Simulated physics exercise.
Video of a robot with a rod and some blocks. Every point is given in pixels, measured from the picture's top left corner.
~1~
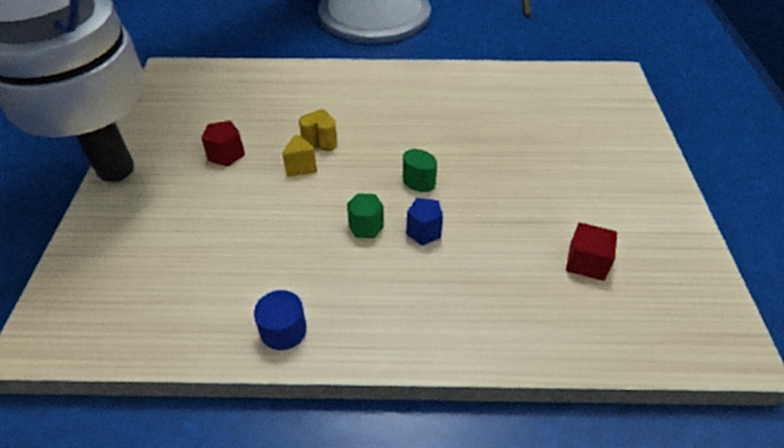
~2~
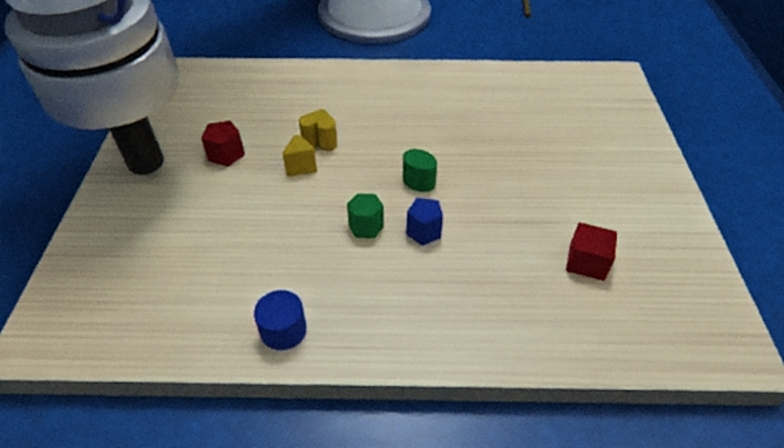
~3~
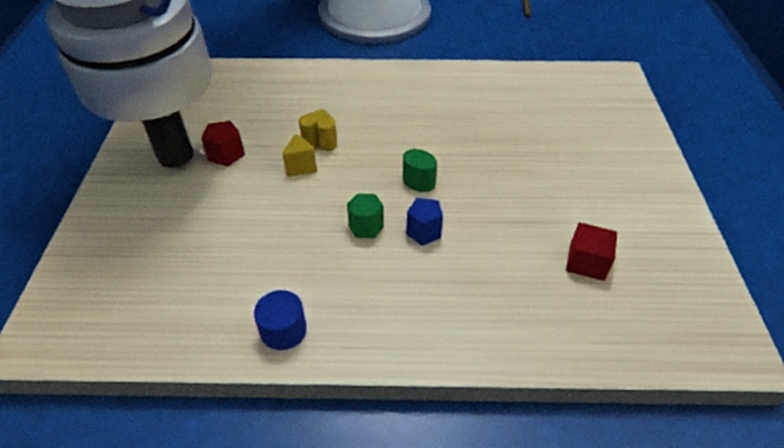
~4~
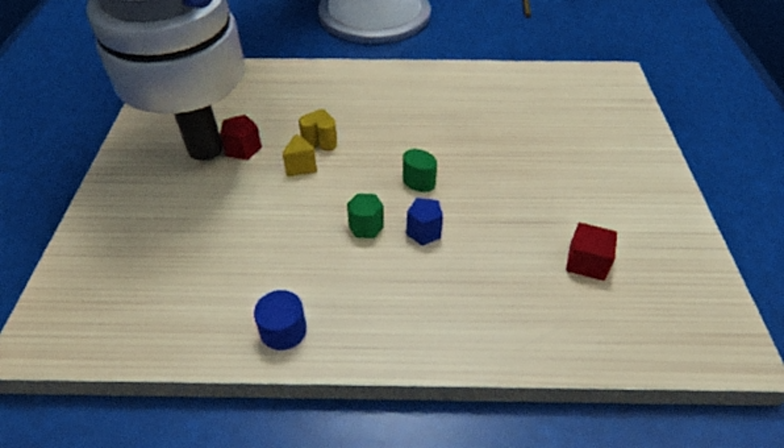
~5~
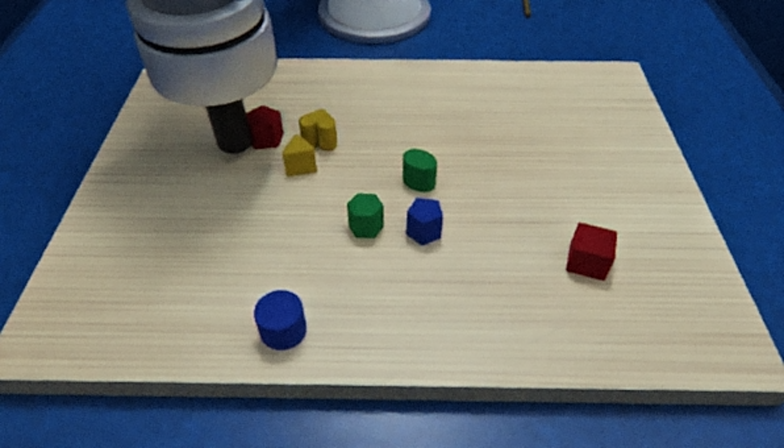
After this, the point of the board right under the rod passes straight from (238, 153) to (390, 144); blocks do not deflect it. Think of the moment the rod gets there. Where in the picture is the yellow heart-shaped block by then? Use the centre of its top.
Near (390, 101).
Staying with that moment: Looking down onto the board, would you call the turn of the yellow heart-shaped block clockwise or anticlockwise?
Answer: Anticlockwise.
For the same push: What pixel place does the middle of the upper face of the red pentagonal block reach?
I'd guess (288, 106).
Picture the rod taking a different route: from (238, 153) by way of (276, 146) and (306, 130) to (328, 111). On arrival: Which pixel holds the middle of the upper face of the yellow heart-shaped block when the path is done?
About (338, 114).
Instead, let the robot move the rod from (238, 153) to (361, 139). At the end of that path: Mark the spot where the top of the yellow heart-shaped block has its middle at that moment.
At roughly (391, 105).
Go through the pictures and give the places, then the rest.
In the first picture, lower end of the rod at (117, 171), tops of blocks, red pentagonal block at (220, 131), yellow triangle at (297, 145), yellow heart-shaped block at (318, 119), green elliptical block at (420, 158).
In the second picture, rod at (147, 164), blocks as before.
In the third picture, rod at (177, 157), blocks as before.
In the fourth picture, rod at (206, 151), red pentagonal block at (237, 125).
In the fifth picture, rod at (235, 144), red pentagonal block at (262, 116), yellow triangle at (297, 145), yellow heart-shaped block at (318, 119), green elliptical block at (420, 158).
On the path given first. One third of the way, rod at (288, 140); red pentagonal block at (287, 106), turned 65° anticlockwise; yellow heart-shaped block at (321, 118).
Two thirds of the way, rod at (340, 137); red pentagonal block at (288, 106), turned 65° anticlockwise; yellow triangle at (306, 144), turned 60° clockwise; yellow heart-shaped block at (366, 108), turned 40° anticlockwise.
At the end, rod at (390, 135); red pentagonal block at (288, 106), turned 65° anticlockwise; yellow triangle at (306, 144), turned 60° clockwise; yellow heart-shaped block at (390, 101), turned 125° anticlockwise; green elliptical block not moved.
